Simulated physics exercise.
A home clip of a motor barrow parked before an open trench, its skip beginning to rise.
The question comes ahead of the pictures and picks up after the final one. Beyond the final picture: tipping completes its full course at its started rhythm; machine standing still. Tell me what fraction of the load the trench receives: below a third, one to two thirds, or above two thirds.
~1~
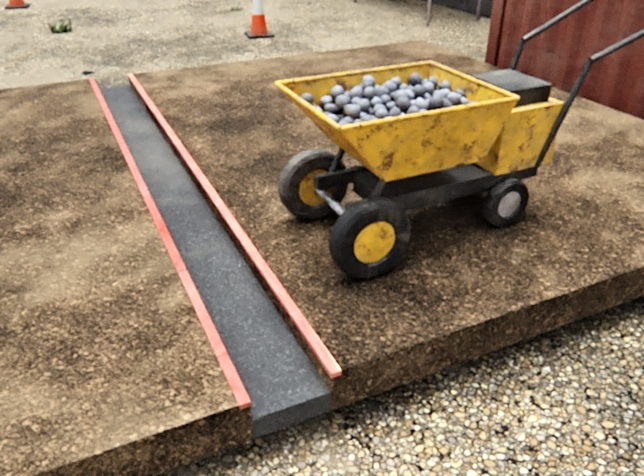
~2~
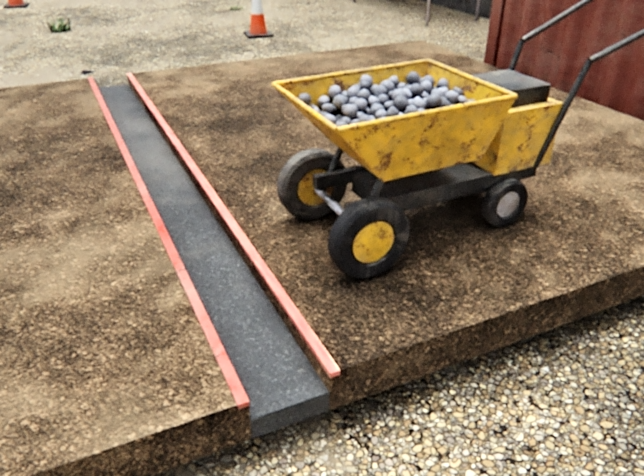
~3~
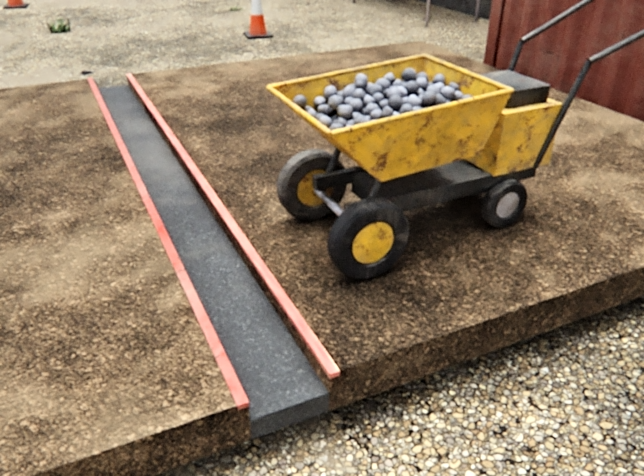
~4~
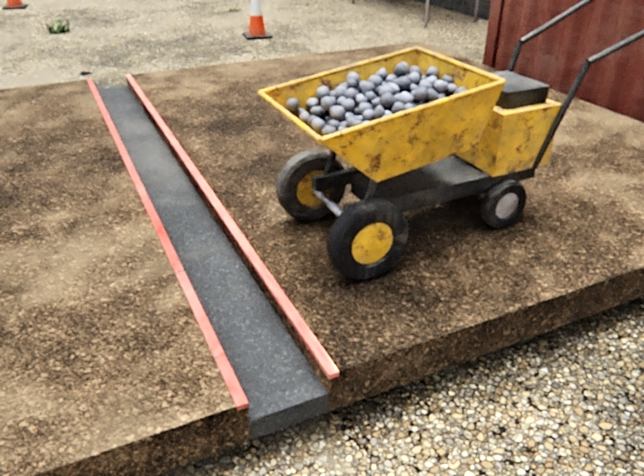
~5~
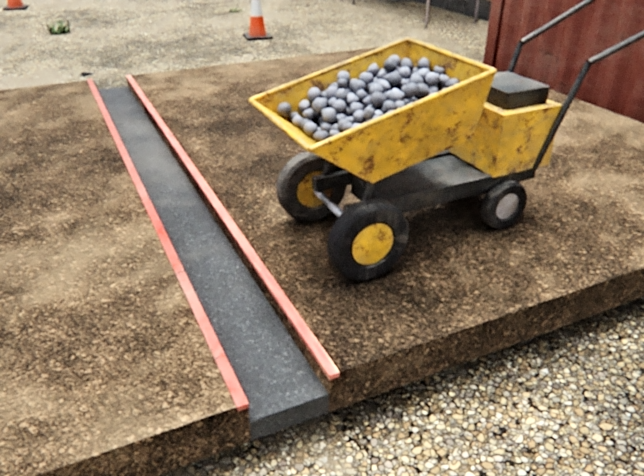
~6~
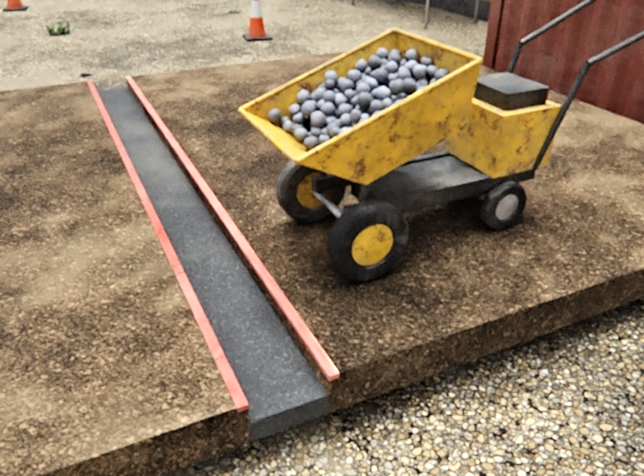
Hits one third to two thirds.
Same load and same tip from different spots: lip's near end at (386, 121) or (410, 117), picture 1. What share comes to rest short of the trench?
Roughly 10 per cent at the first spot and 30 per cent at the second.
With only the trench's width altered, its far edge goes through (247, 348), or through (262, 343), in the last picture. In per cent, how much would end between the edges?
Well, it'd be something like 20 per cent the first time and 10 per cent the second.
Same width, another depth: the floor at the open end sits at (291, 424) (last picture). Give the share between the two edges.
The share would be roughly 50 per cent.
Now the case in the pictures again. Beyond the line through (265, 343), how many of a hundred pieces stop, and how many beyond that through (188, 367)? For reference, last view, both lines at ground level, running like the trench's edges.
I'd say some 80 in a hundred, and after that 40 in a hundred.
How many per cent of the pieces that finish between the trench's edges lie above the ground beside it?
It works out at about 30 percent.
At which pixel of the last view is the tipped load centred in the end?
I'd say the middle ends up at about (183, 280).
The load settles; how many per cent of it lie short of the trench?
It works out to close to 0 per cent.
Soon after the last picture, skip tipped steeply; all in the skip.
A little later, skip tipped steeply; most in the skip; a small part in or heaped over the trench; a small part beyond it; a stray few falling.
Later still, skip tipped right over; a small part in the skip; about a third in or heaped over the trench; about half beyond it.
By the end, skip tipped right over; about half in or heaped over the trench; about half beyond it.
